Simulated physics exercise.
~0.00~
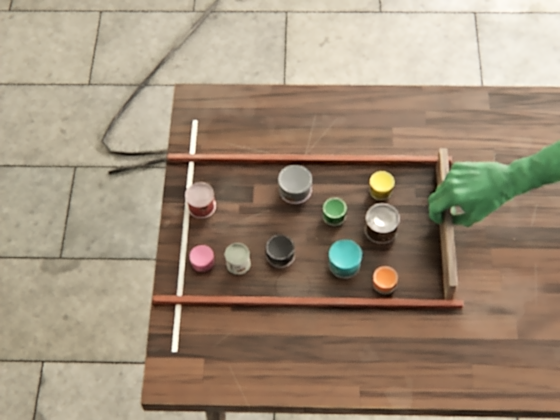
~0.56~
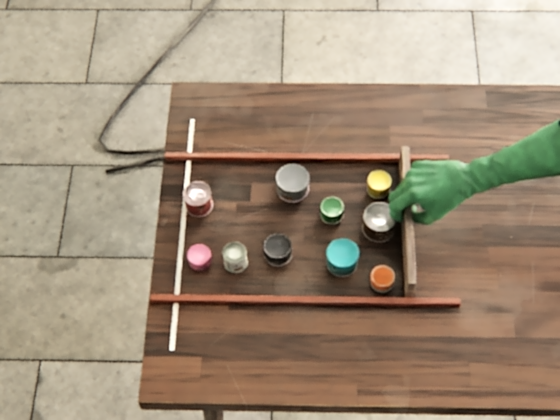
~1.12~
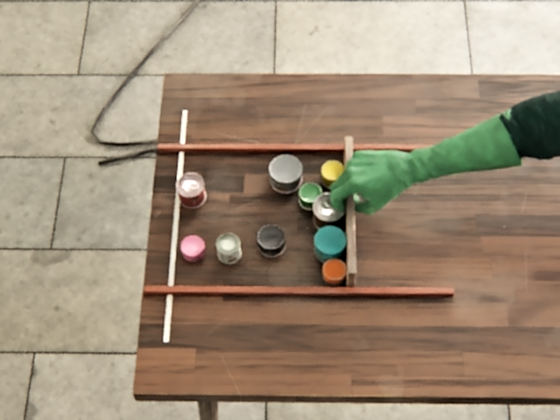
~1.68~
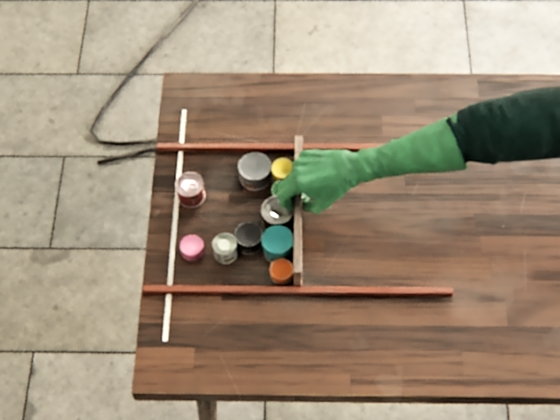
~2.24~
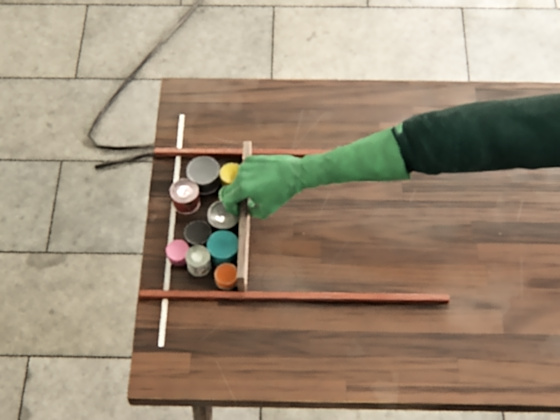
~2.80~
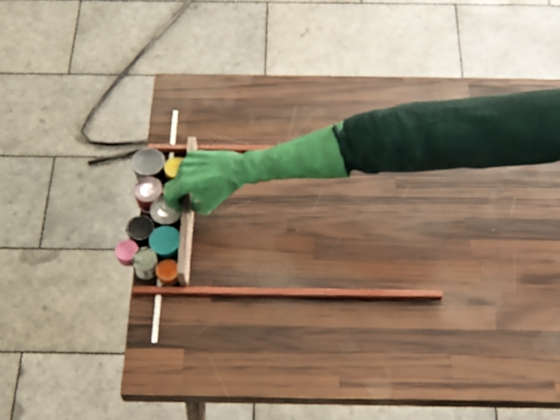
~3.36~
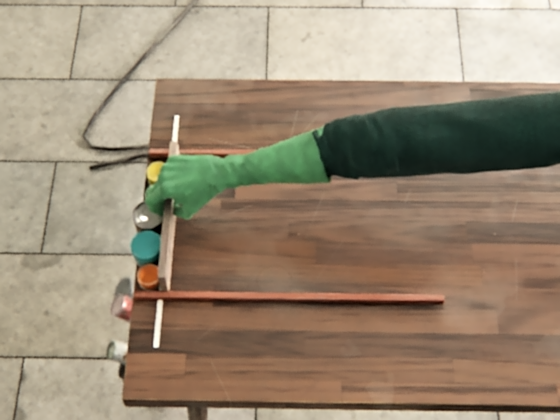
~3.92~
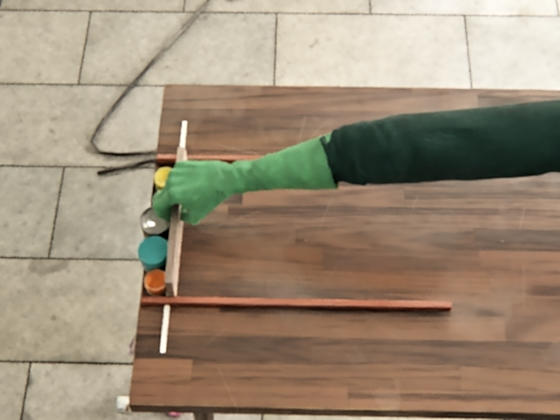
Green-gloved hand pushing a board left between two rails, sweeping small tins together until several drop off the wooden table's edge.
